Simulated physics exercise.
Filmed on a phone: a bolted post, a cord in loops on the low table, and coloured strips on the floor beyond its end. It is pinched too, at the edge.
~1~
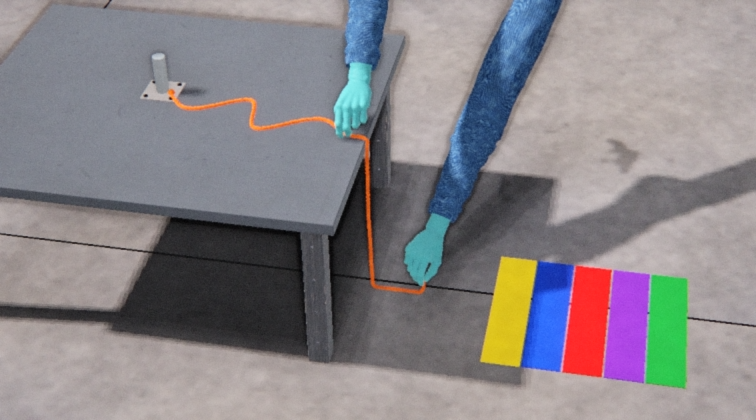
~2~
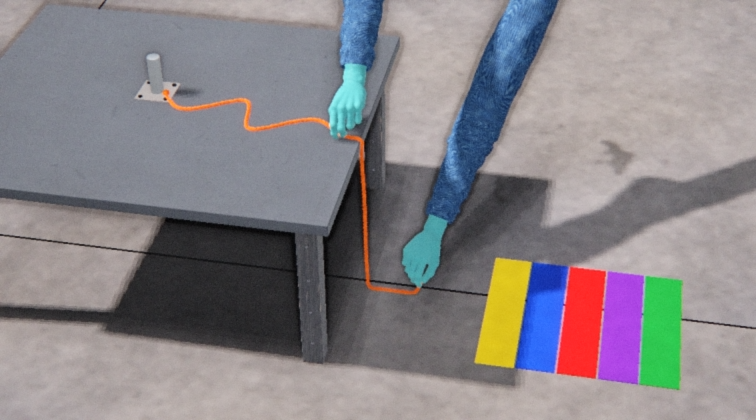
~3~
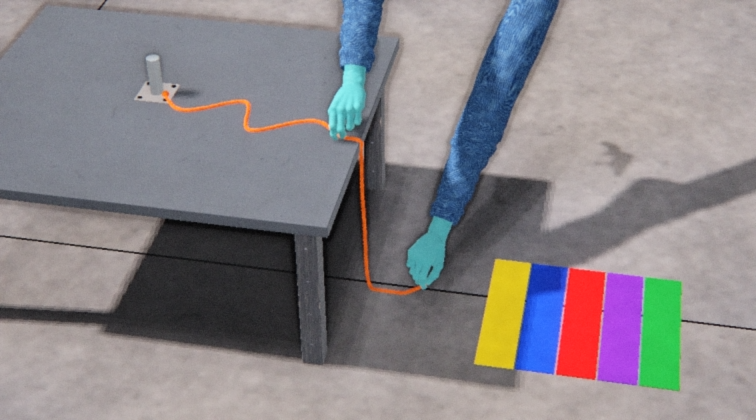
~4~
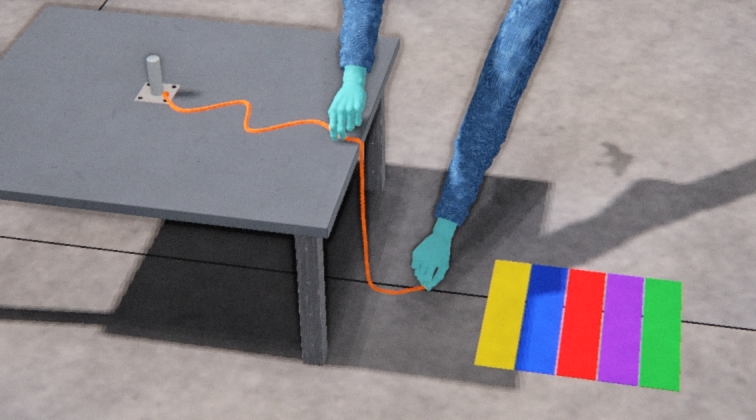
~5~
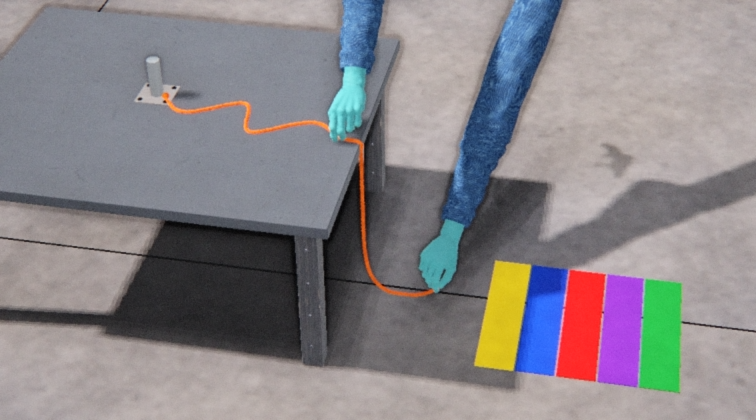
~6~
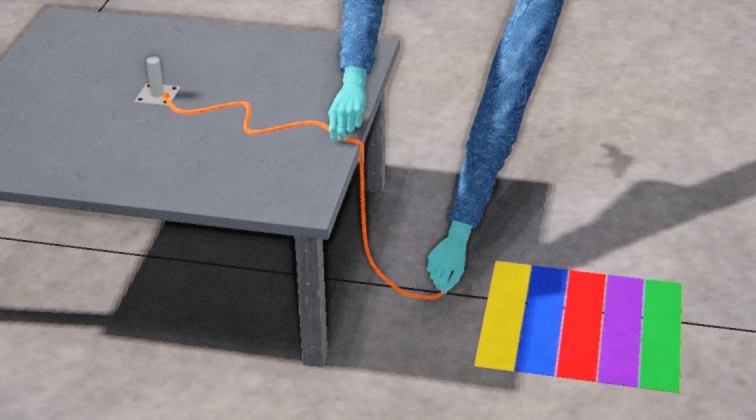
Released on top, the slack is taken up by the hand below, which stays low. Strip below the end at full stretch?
Purple.
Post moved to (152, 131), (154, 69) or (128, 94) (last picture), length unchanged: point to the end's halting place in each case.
Around (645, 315), (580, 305) and (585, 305).
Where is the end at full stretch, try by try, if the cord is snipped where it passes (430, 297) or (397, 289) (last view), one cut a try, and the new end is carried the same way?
Respectively (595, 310) and (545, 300).
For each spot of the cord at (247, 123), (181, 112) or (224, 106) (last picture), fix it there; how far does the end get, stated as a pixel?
First near (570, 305), then near (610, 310), then near (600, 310).
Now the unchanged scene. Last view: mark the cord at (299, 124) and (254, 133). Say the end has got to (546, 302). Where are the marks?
The two spots land somewhere near (354, 136) and (309, 128).
Early on, end near (546, 302); over blue.
Midway, end near (595, 307); over red.
At the end of the slack, end near (622, 311); over purple. The purple one.
